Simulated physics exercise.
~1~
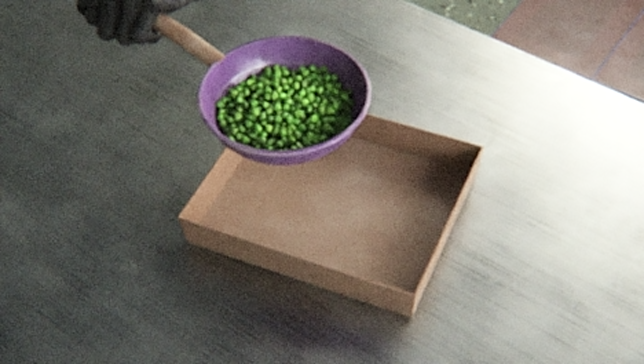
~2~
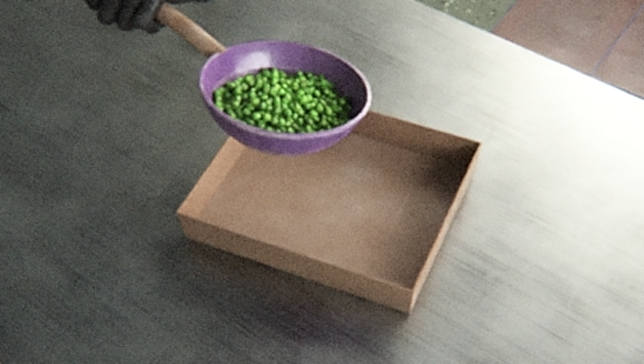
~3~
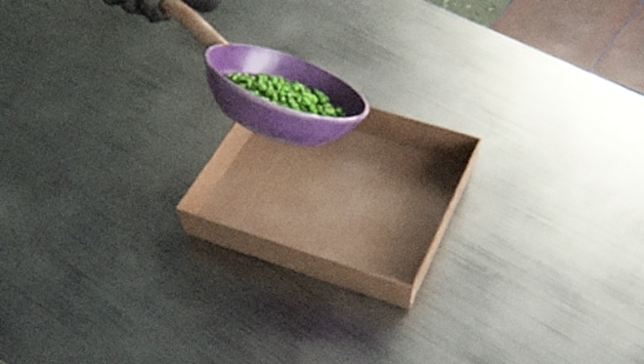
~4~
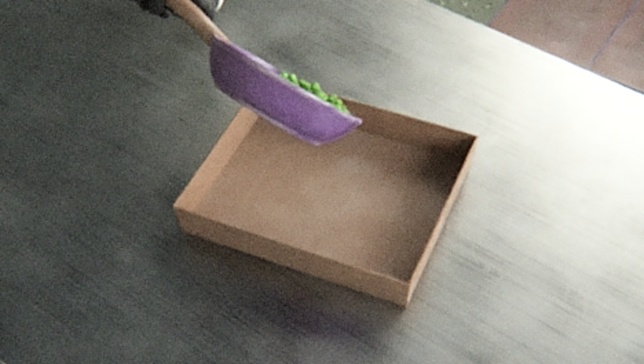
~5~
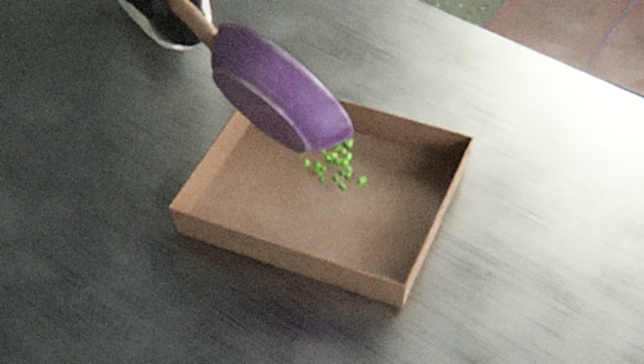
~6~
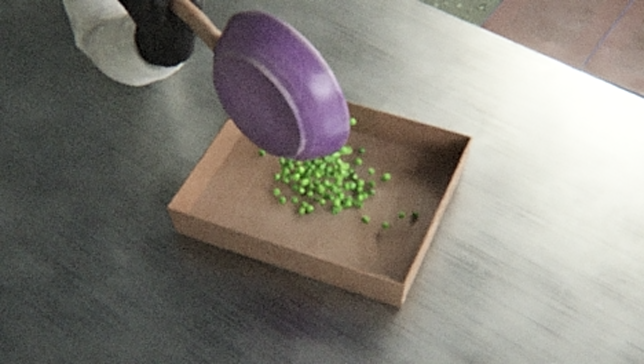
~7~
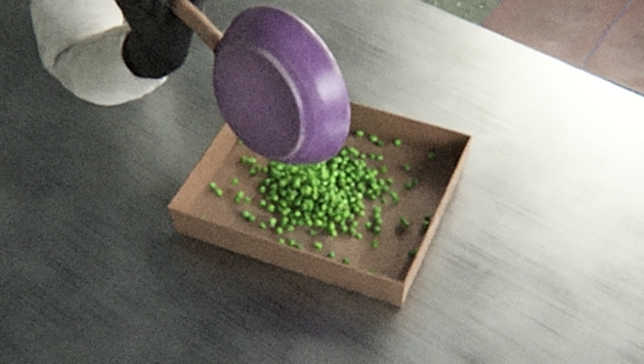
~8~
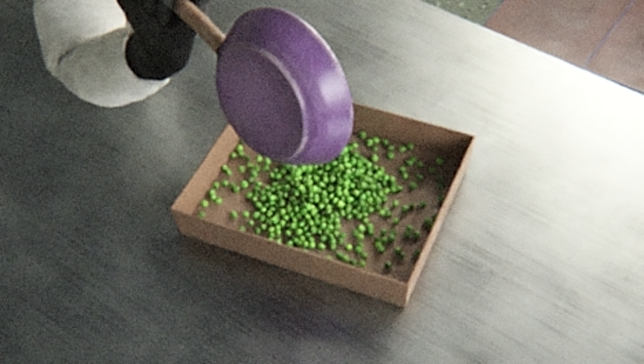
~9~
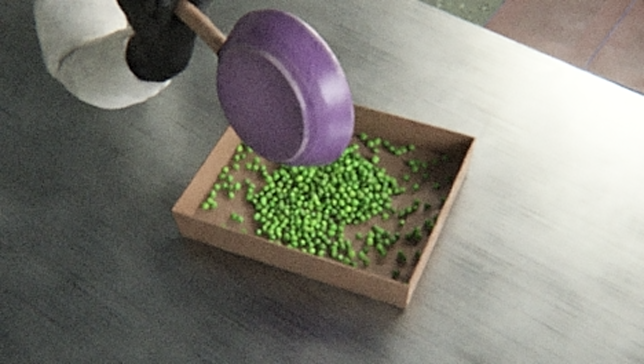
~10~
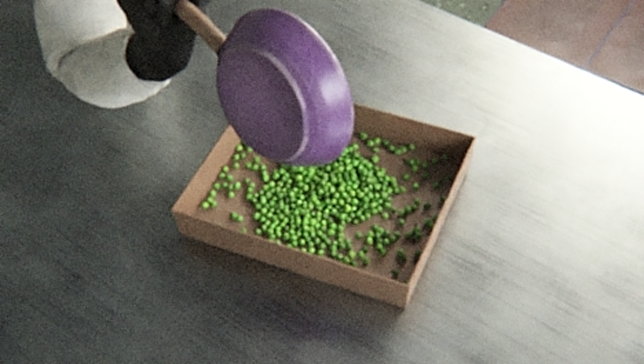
The footage shows a dark-gloved hand tipping a purple pan of green peas over a shallow brown tray on a grey surface; the peas spill out, pile up and spread, and finally lie still in the tray beneath the tilted pan.
